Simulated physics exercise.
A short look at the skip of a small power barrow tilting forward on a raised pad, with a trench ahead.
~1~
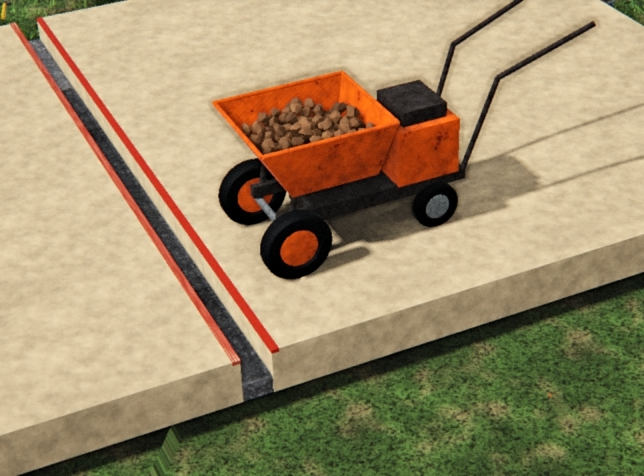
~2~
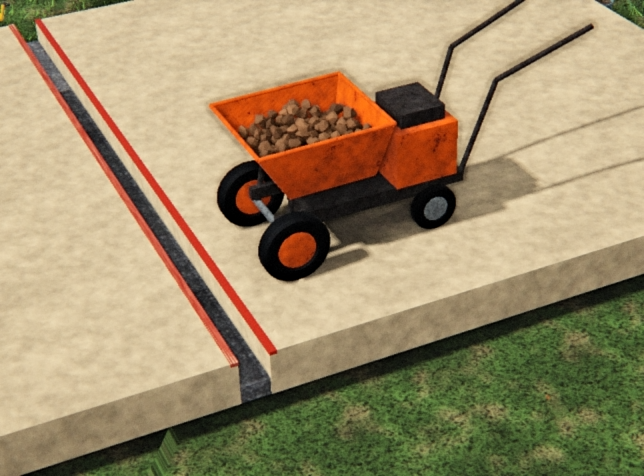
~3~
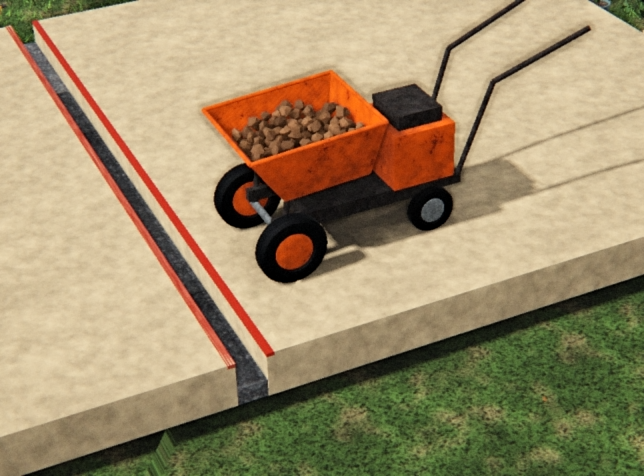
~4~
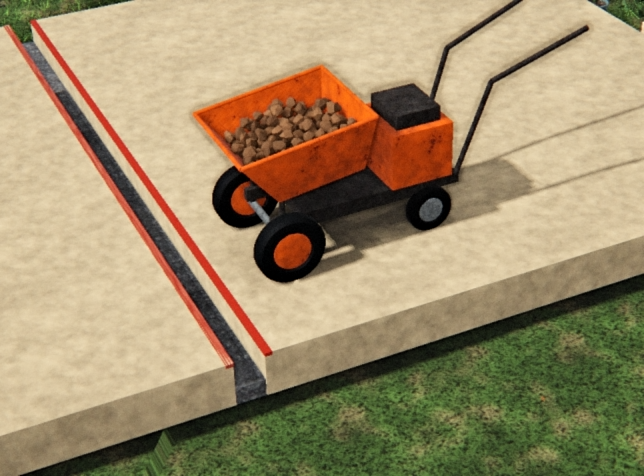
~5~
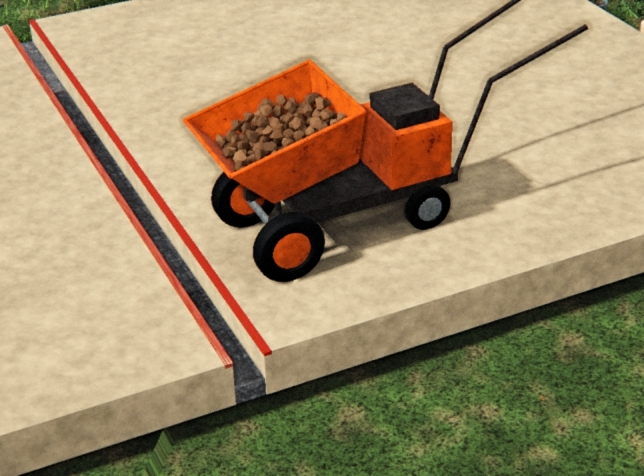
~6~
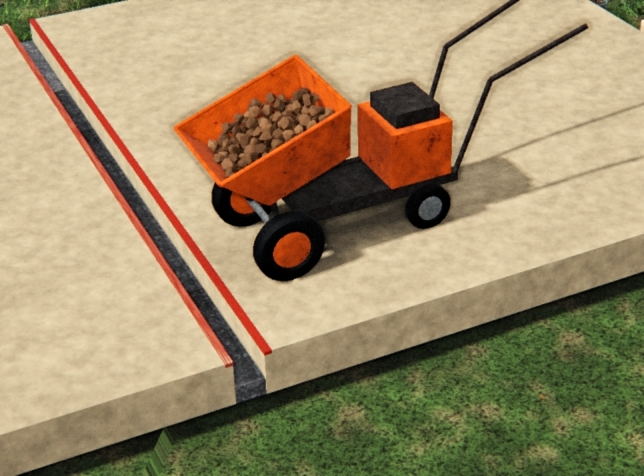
Orange skip of a small power barrow tilting forward to the left, clay clods inside, near a narrow red-edged trench.
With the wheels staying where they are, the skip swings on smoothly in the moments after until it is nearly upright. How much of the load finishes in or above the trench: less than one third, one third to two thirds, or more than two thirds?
Beneath one third.
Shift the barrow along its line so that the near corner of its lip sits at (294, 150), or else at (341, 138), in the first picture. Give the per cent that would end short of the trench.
The first gives close to 0 per cent and the second 30 per cent.
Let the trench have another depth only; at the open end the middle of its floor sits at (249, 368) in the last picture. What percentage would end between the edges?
I'd put it at about 0 in a hundred.
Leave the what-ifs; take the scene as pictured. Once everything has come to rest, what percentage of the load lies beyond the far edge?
About 65 %.
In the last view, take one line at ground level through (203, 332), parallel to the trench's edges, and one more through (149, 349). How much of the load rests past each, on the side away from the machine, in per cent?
Close to 60 and 20 per cent respectively.
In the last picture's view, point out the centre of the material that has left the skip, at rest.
(126, 286).
Soon after the last picture, skip tipped steeply; all in the skip.
A little later, skip tipped right over; most in the skip; a small part beyond it; a stray few falling.
Later still, skip tipped right over; about a third in the skip; about two thirds beyond it.
At rest, skip tipped right over; about a third in the skip; none in or heaped over the trench; about two thirds beyond it.
